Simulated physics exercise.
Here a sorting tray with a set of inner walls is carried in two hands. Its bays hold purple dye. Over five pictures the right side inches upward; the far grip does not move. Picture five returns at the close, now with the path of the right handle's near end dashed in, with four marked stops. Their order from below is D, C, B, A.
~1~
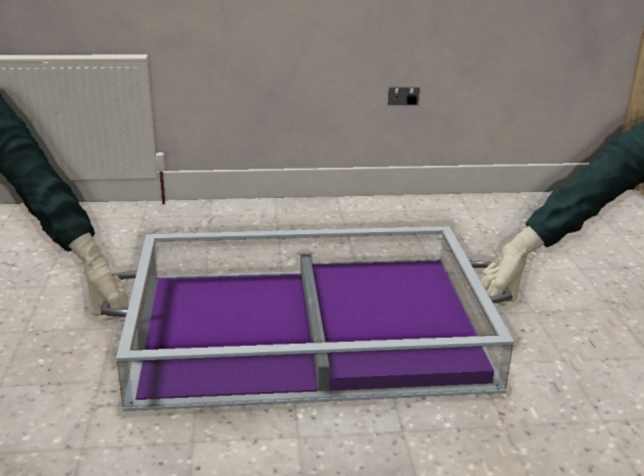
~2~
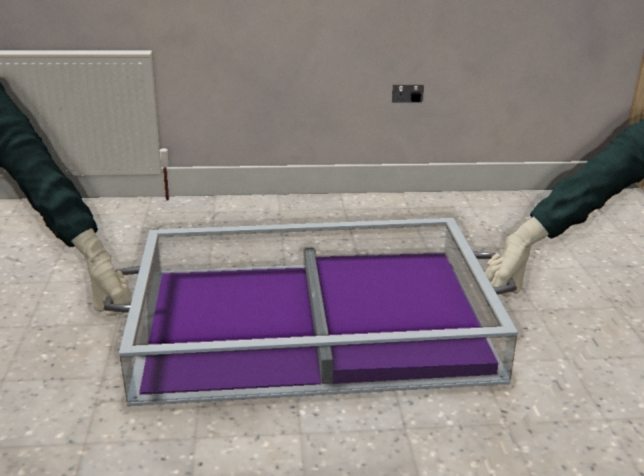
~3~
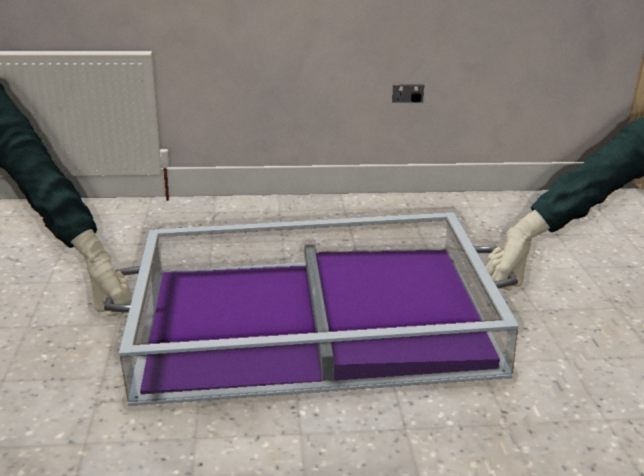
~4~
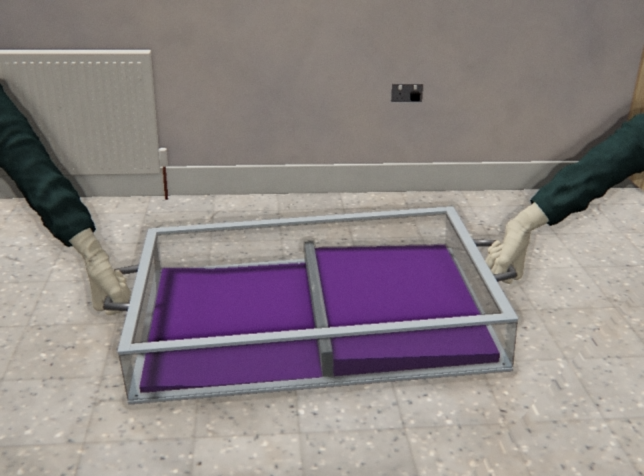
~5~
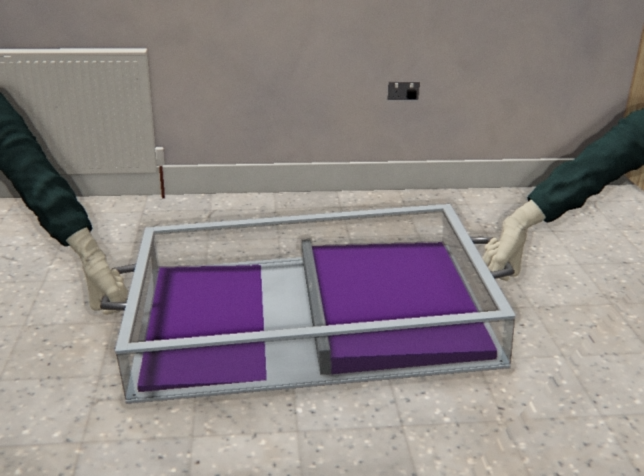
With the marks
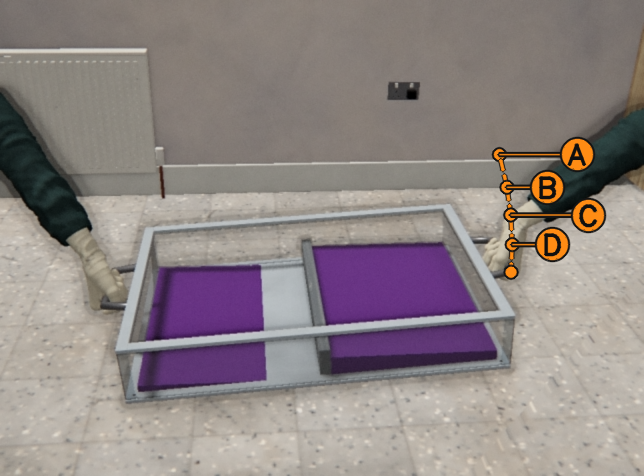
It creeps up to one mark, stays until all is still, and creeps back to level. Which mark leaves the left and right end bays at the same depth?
B.
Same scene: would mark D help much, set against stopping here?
No, hardly at all.
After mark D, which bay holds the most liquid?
That is the right bay.
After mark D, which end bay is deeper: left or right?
The right end bay.
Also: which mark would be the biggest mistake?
That would be D.
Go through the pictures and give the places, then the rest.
In the first picture, the tray is level; deepest in the right bay, at (390, 312), shallowest in the left; right handle at (499, 281).
In the second picture, tipped about 1° down to the left; no wall is crossed; right handle at (503, 272).
In the third picture, tipped about 2° down to the left; no wall is crossed; right handle at (504, 265).
In the fourth picture, tipped about 3° down to the left; no wall is crossed; right handle at (503, 258).
In the fifth picture, tipped about 3° down to the left; deepest in the right bay, at (391, 293), shallowest in the left; right handle at (500, 256).
On the marked copy, A at (499, 154); B at (507, 187); C at (510, 215); D at (512, 244).
Choosing A, the left end bay stands a little deeper than the other; nothing spills.
Choosing B, the two end bays stand about equally deep; nothing spills.
Choosing C, the right end bay stands a little deeper than the other; nothing spills.
Choosing D, the right end bay stands much deeper than the other; nothing spills.
